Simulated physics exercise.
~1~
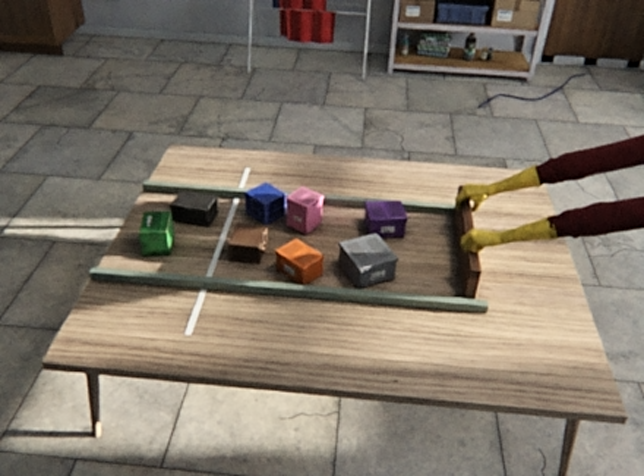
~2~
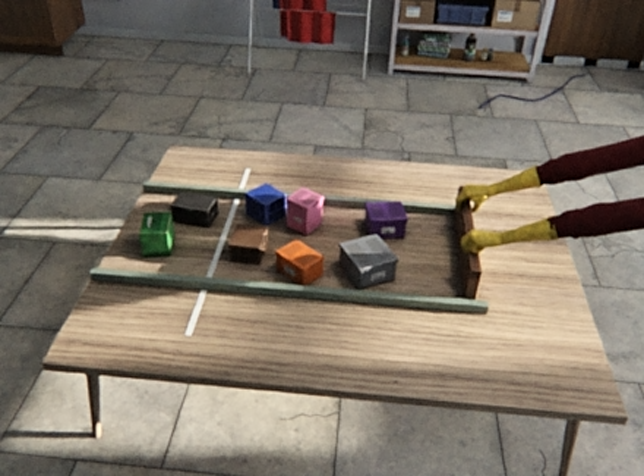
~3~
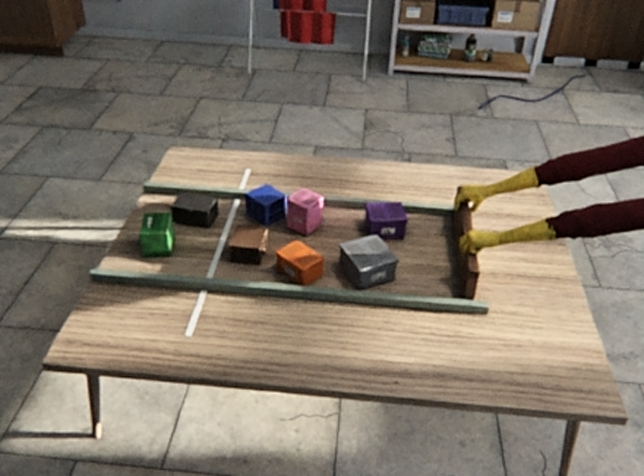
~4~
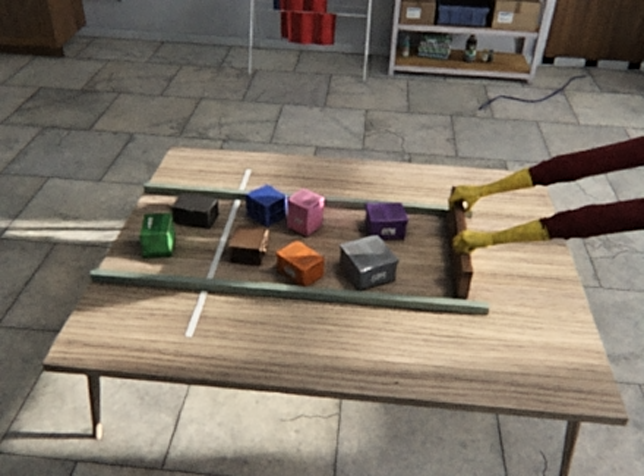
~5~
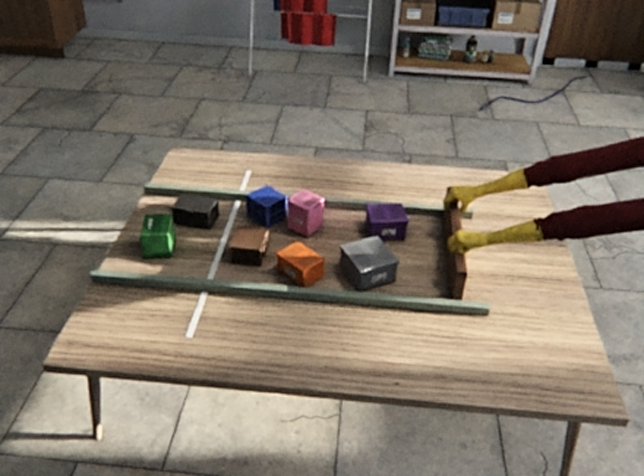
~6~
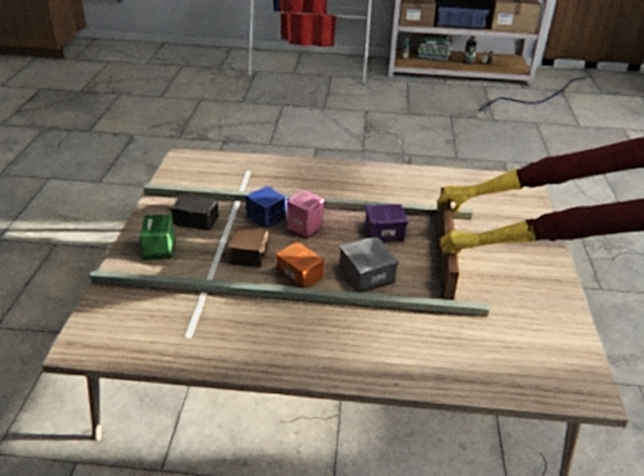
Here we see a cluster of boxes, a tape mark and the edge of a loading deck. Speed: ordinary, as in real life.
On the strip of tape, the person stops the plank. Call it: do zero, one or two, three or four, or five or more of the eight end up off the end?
Zero end up off it.
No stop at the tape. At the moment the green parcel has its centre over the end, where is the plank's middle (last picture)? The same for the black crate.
The middle is at (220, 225) when it's the green parcel, and at (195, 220) when it's the black crate.
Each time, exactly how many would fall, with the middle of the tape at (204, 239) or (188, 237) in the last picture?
First 1, second 2.
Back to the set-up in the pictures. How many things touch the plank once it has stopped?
In total, 2.
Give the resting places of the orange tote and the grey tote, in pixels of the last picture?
Going in order: First (150, 261), then (198, 243).
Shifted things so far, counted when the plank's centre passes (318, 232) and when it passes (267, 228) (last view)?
First 6, after that 7.
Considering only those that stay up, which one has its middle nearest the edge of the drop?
The green parcel, that one.
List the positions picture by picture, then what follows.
In the first picture, green parcel (157, 234); black crate (194, 209); brown crate (248, 243); plank (466, 240); tape (223, 237).
In the second picture, black crate (195, 209); plank (466, 241).
In the third picture, brown crate (248, 245); orange tote (300, 264).
In the fourth picture, green parcel (158, 235); pink tote (305, 213).
In the fifth picture, black crate (196, 211); grey tote (368, 264).
In the sixth picture, green parcel (158, 237); black crate (195, 212); brown crate (249, 246); plank (447, 242); tape (224, 240).
A little later, none off yet; green parcel at rest near (158, 237); black crate at rest near (195, 212); brown crate at rest near (249, 246).
Next, none off yet; green parcel at rest near (158, 237); black crate at rest near (195, 212); brown crate shifted about its own width near (221, 240).
When it is over, the number that fall off is zero.
